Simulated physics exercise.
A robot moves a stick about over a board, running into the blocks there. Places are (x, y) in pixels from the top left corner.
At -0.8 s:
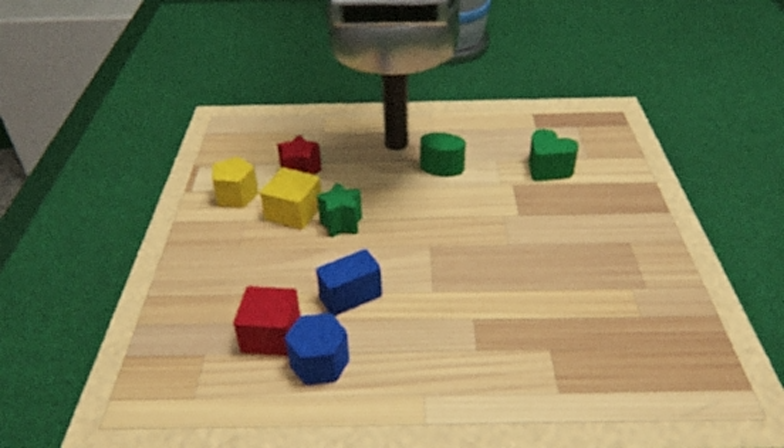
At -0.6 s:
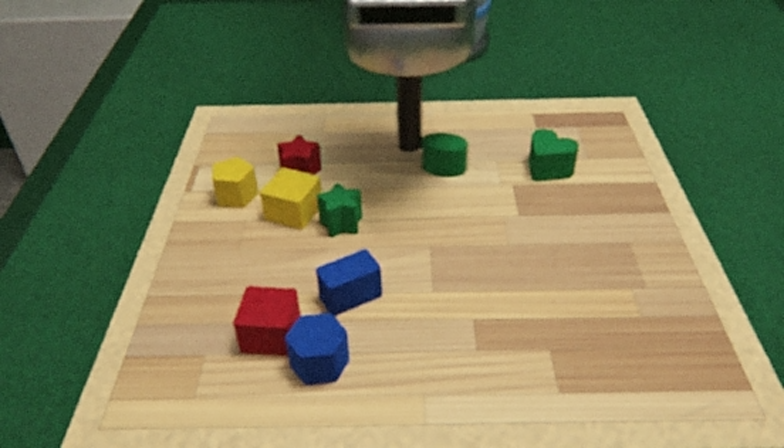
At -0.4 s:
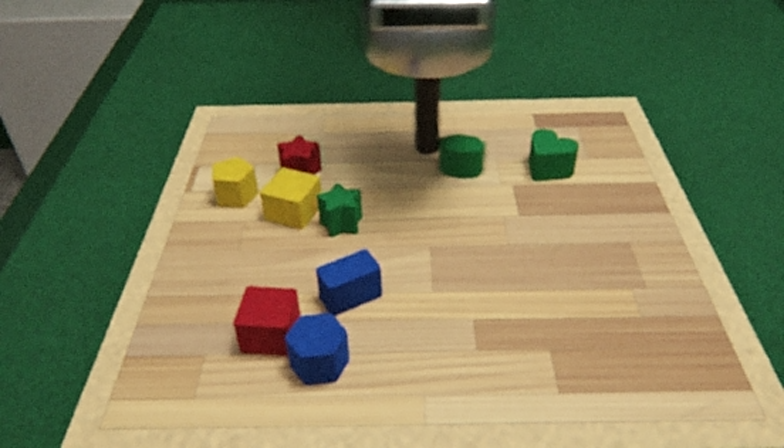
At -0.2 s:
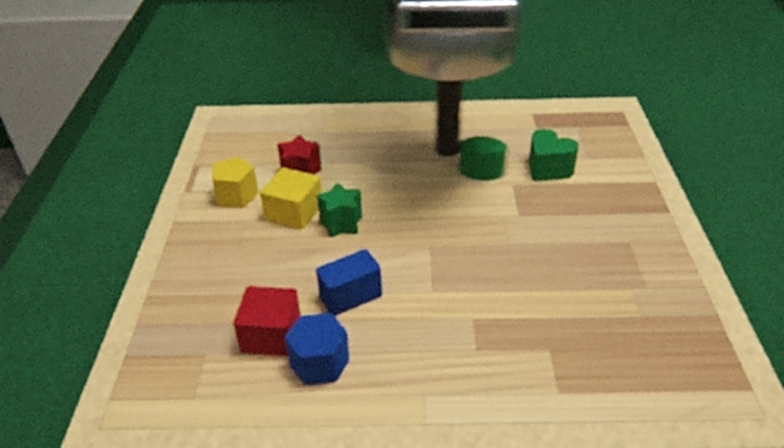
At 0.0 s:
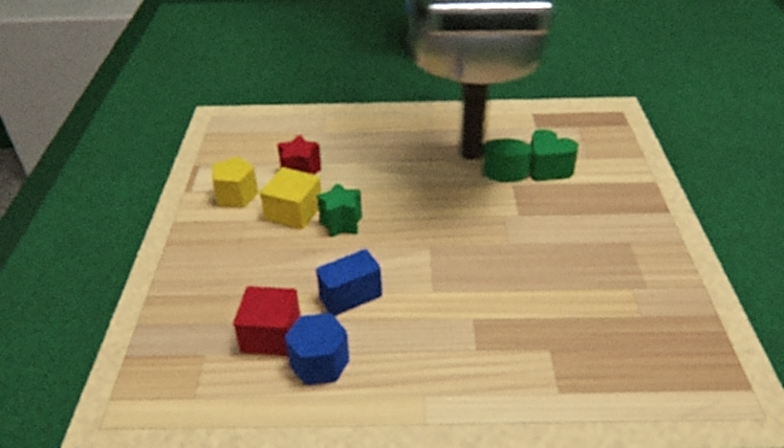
On a wooden board, a robot's stick moves right, pushing a green oval block up against a green heart-shaped block.
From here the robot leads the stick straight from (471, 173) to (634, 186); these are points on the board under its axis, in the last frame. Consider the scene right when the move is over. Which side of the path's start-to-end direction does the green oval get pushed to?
The green oval is shifted sideways to the right, facing along the path from start to end.
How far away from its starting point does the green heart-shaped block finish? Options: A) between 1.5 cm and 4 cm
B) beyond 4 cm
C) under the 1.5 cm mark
(B)
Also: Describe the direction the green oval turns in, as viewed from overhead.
The block turns clockwise.
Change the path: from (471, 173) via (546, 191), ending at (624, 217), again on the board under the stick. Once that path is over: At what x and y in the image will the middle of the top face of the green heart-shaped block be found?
At (592, 141).
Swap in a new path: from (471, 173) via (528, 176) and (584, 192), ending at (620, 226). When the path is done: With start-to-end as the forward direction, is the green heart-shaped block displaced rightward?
No, that is not how it ends up.
On the path given first. One third of the way, stick at (526, 158); green oval at (564, 156), turned 25° clockwise; green heart-shaped block at (587, 142), turned 50° anticlockwise.
Two thirds of the way, stick at (582, 162); green oval at (611, 171), turned 75° clockwise; green heart-shaped block at (597, 139), turned 60° anticlockwise.
At the end, stick at (639, 166); green oval at (640, 177), turned 155° clockwise; green heart-shaped block at (604, 138), turned 80° anticlockwise.
